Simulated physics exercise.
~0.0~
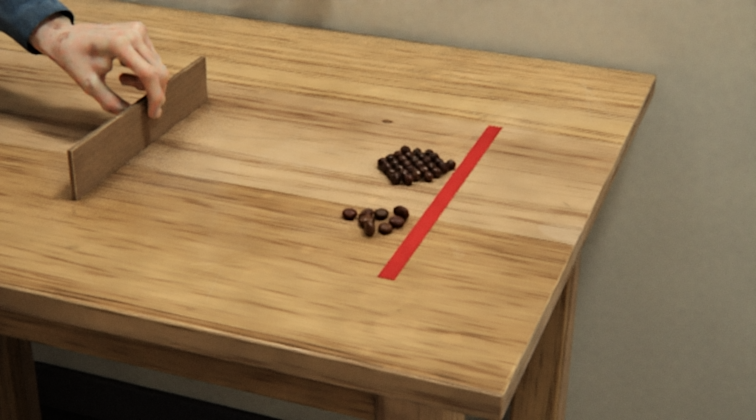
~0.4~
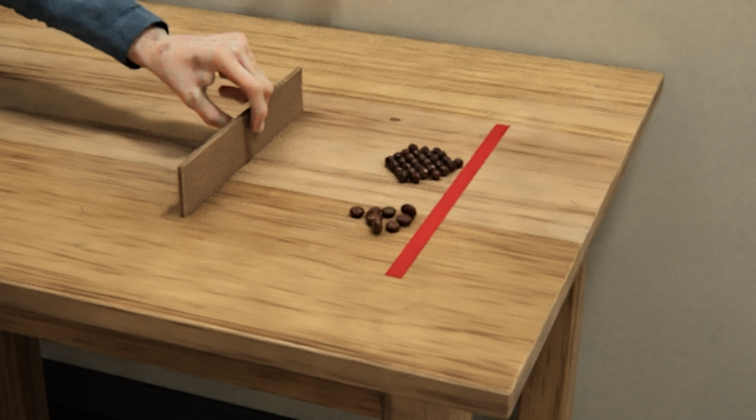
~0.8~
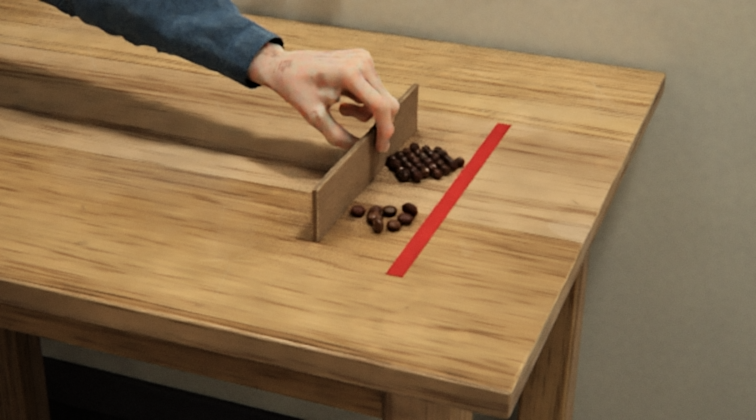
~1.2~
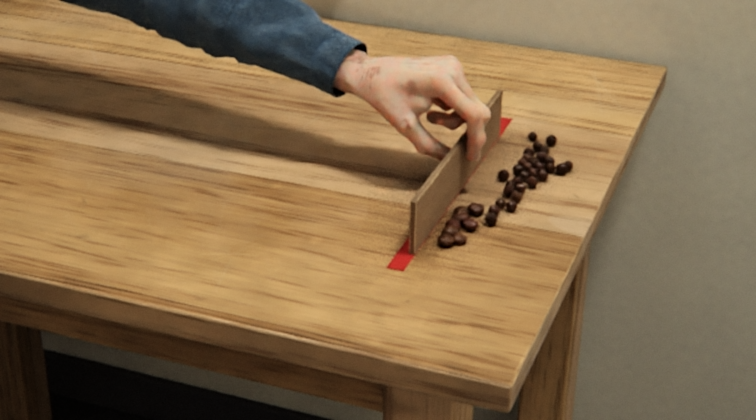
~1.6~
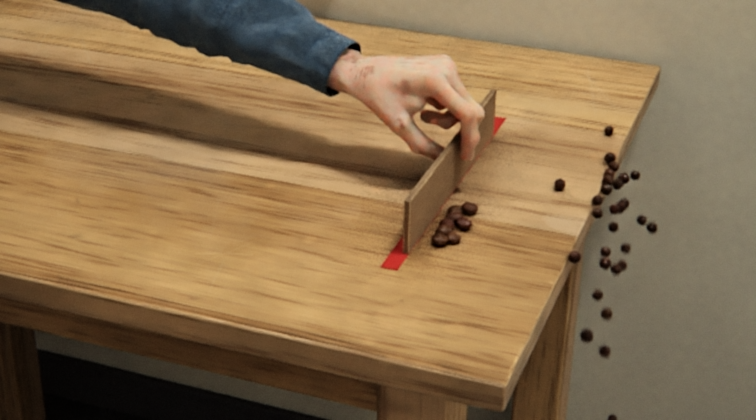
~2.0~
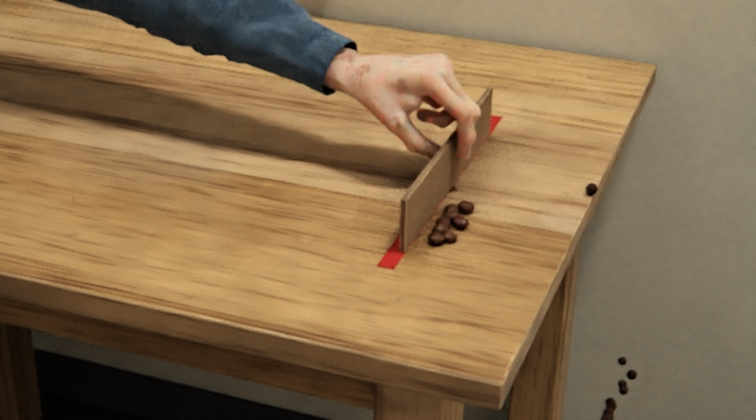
Hand sweeping two heaps of dark beans with a card, stopping at red tape, farther heap spilling off table, nearer staying.
